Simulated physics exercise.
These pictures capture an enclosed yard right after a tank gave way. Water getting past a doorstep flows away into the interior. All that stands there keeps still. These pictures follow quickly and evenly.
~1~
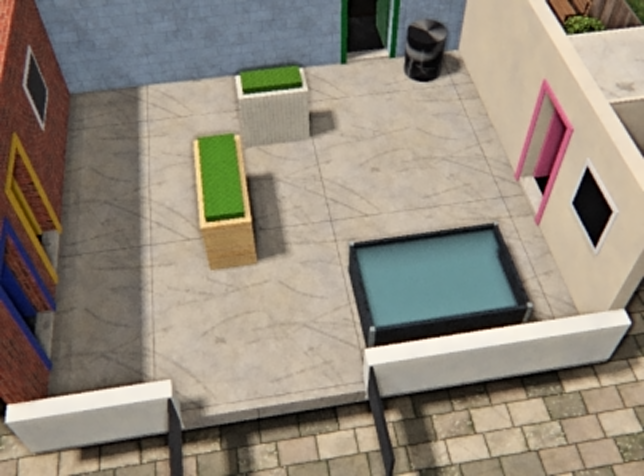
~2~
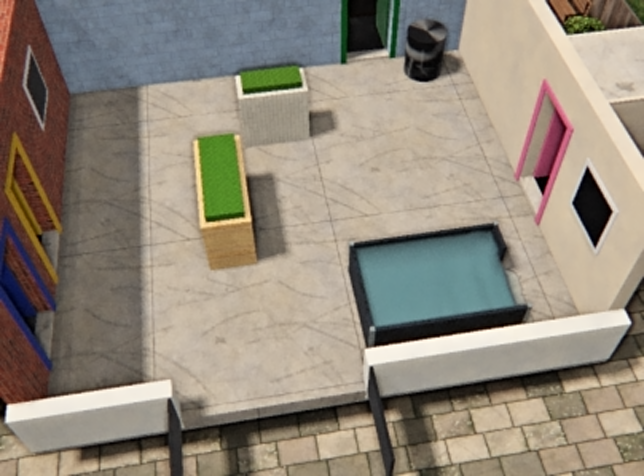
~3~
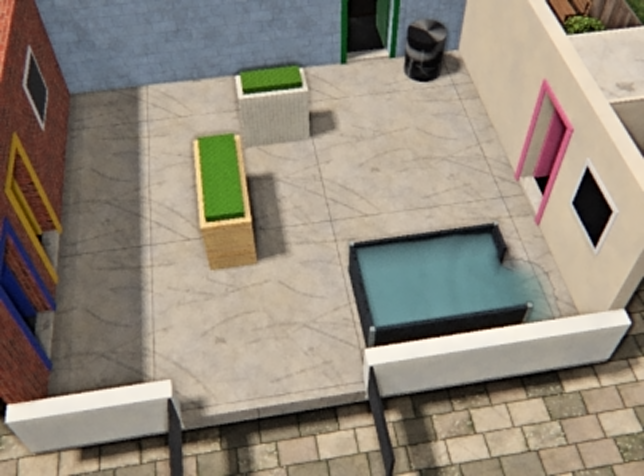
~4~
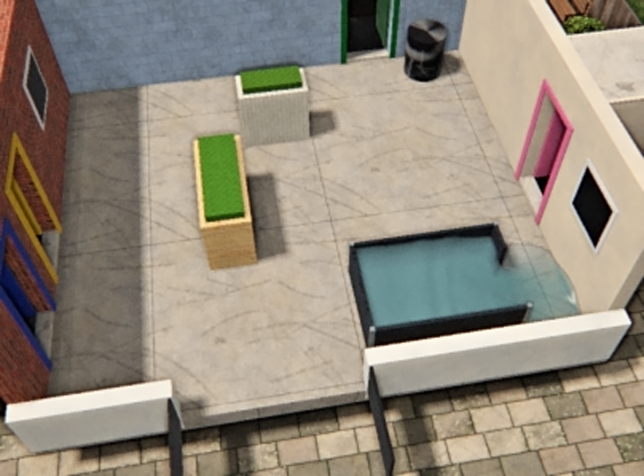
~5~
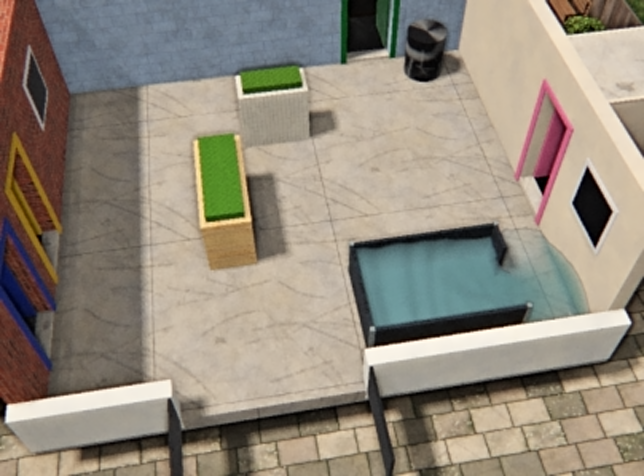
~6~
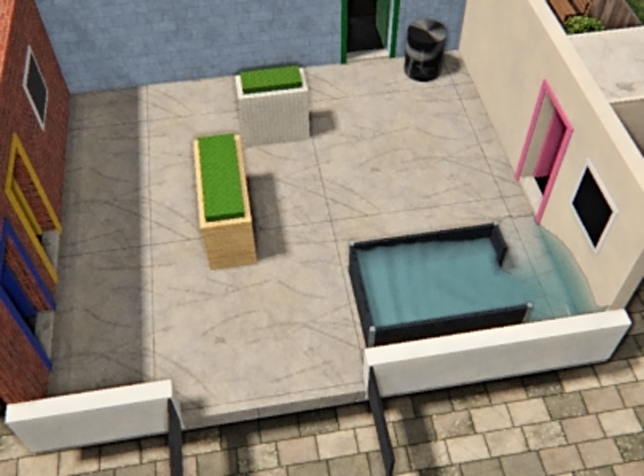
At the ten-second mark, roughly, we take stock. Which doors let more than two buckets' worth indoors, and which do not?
The green door lets more through; the yellow door does not; the blue door does not; the pink door does not.
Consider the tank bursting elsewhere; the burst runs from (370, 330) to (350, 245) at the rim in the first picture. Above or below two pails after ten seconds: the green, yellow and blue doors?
The green door falls short, the yellow door falls short, the blue door tops the limit.
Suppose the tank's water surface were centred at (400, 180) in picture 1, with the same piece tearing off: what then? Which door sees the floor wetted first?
It's the pink door.
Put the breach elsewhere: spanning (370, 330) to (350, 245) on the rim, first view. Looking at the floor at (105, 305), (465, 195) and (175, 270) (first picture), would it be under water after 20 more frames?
Submerged, untouched, submerged.
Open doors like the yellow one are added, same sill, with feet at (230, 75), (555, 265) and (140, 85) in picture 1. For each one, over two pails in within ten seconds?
As listed: Holds, takes more, holds.
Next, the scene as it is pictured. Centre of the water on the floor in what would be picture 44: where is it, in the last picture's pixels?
Point: (392, 211).
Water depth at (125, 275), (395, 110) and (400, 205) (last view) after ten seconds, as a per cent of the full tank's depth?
Estimate: 2, 8, 2 %.
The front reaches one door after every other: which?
The yellow one.
A moment on, water covers 5 % of the floor; the green door not reached, the yellow door not reached, the blue door not reached, the pink door wet at the sill, nothing in.
Next, water covers 20 % of the floor; the green door not reached, the yellow door not reached, the blue door not reached, the pink door wet at the sill, nothing in.
Then, water covers 45 % of the floor; the green door wet at the sill, nothing in, the yellow door not reached, the blue door not reached, the pink door wet at the sill, nothing in.
Later, water covers 50 % of the floor; the green door over two buckets in, the yellow door wet at the sill, nothing in, the blue door wet at the sill, nothing in, the pink door under two buckets in.
In the end, water covers 85 % of the floor; the green door over two buckets in, the yellow door wet at the sill, nothing in, the blue door wet at the sill, nothing in, the pink door under two buckets in.
